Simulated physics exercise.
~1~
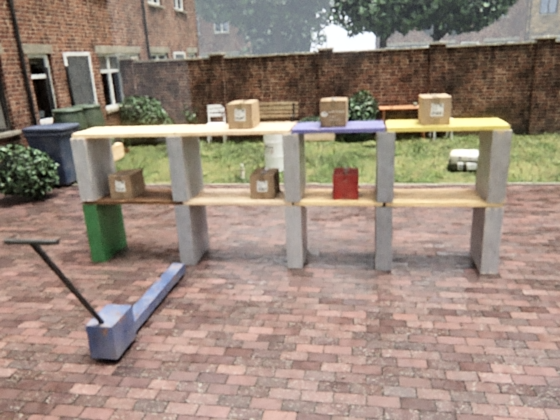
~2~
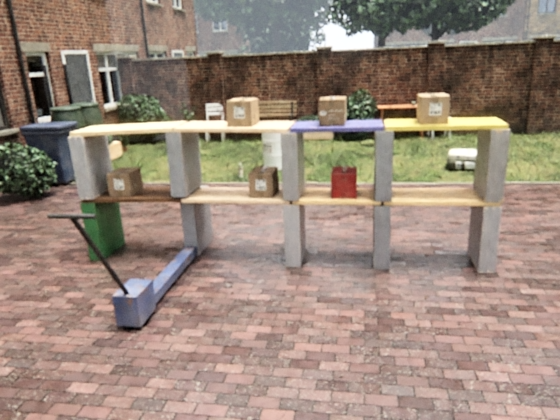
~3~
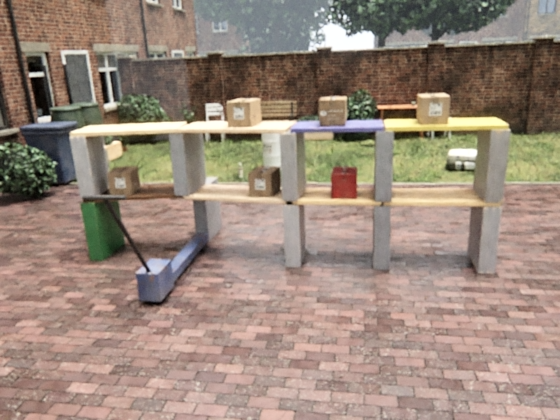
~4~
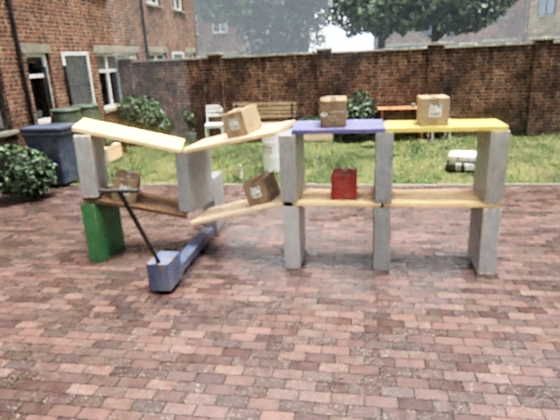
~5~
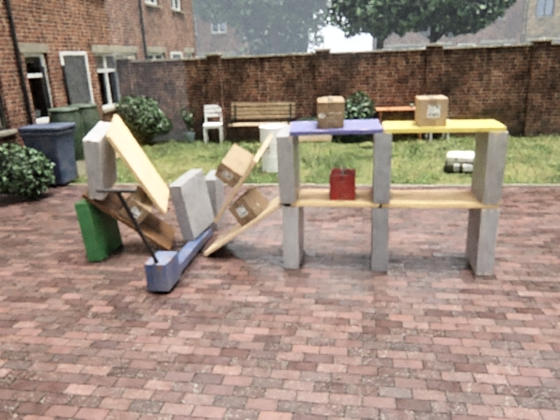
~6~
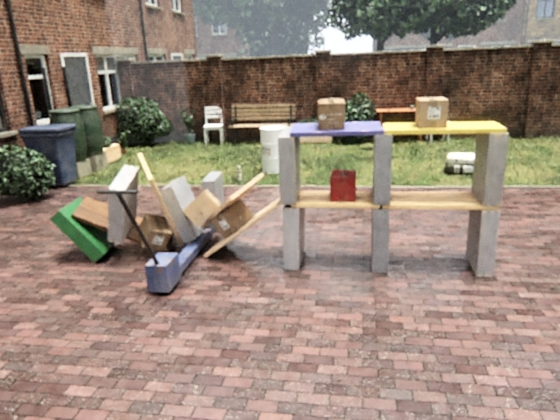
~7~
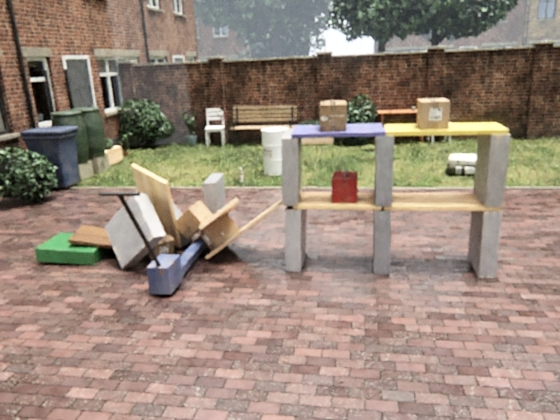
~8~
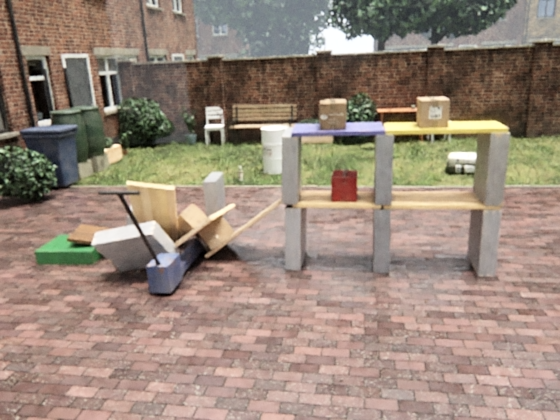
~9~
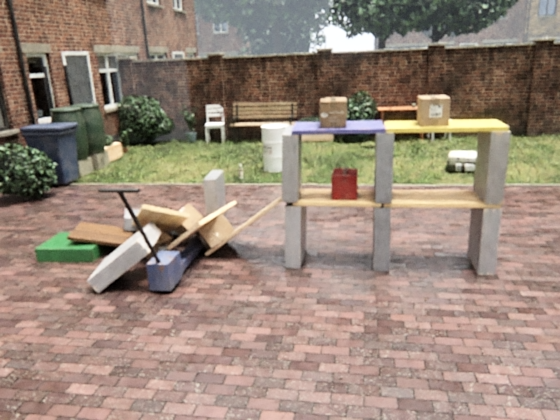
A jack slides in and topples the shelving's left half, while the right half stays standing.
